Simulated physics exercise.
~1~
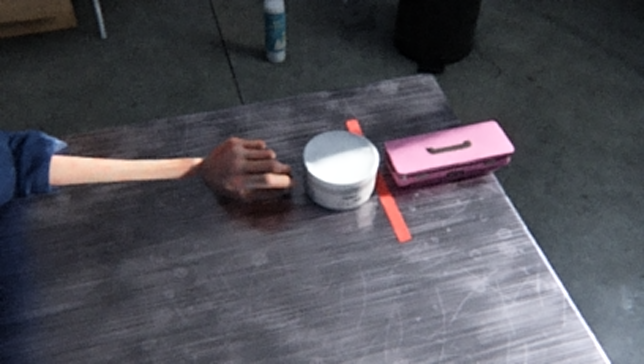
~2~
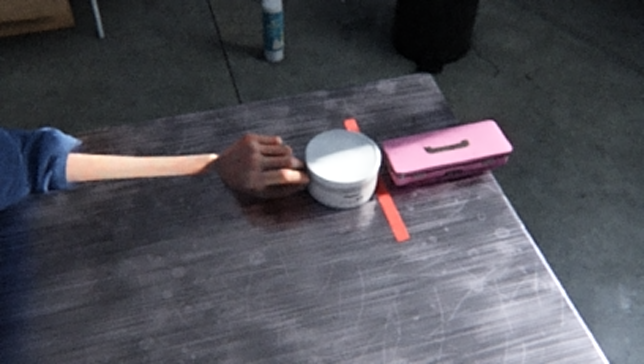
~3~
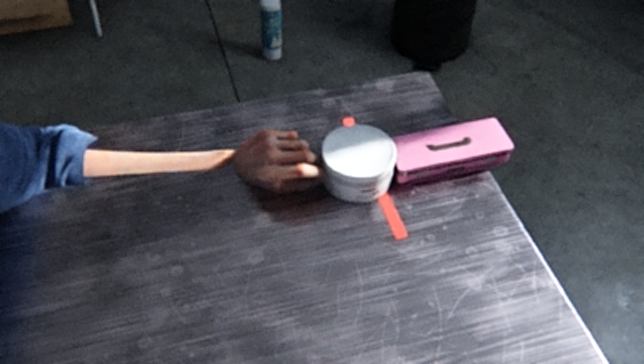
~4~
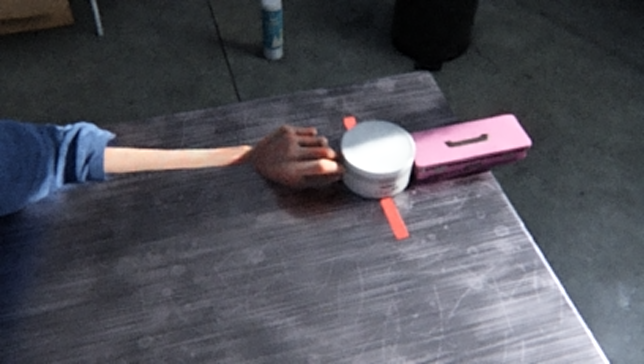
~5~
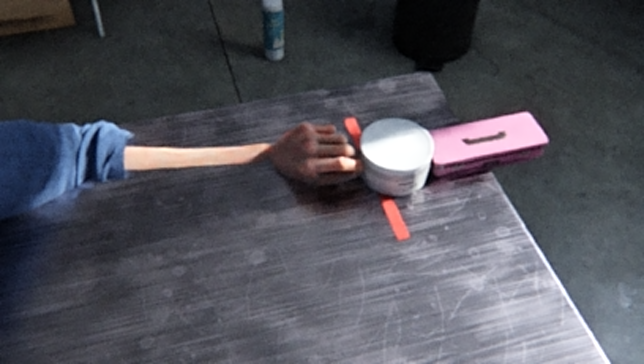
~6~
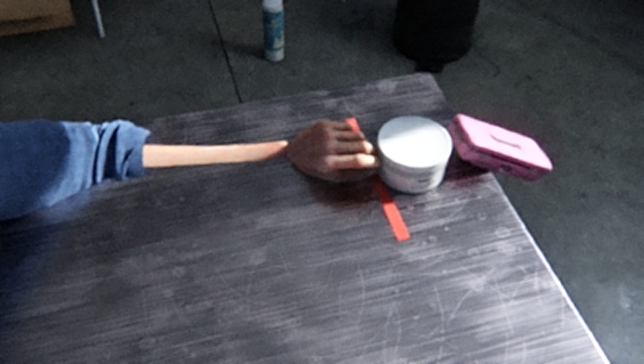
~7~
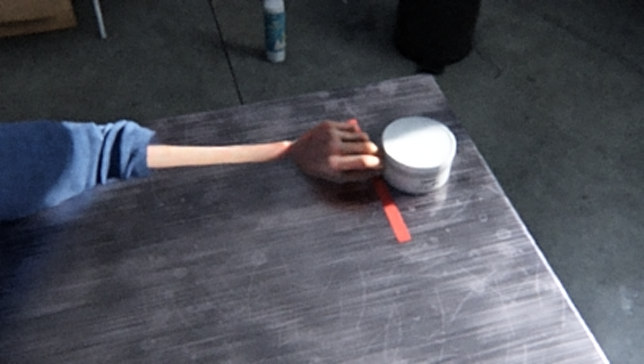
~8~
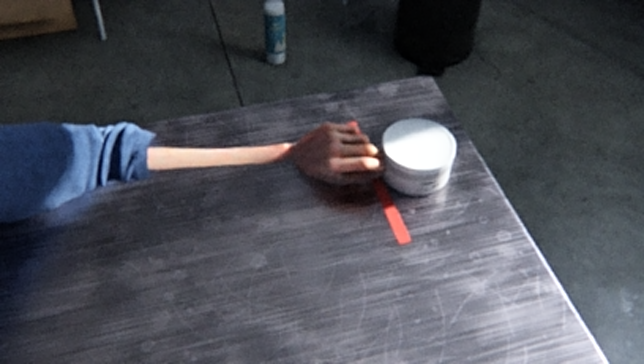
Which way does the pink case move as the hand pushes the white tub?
The pink case moves to the right, toward the edge of the table.
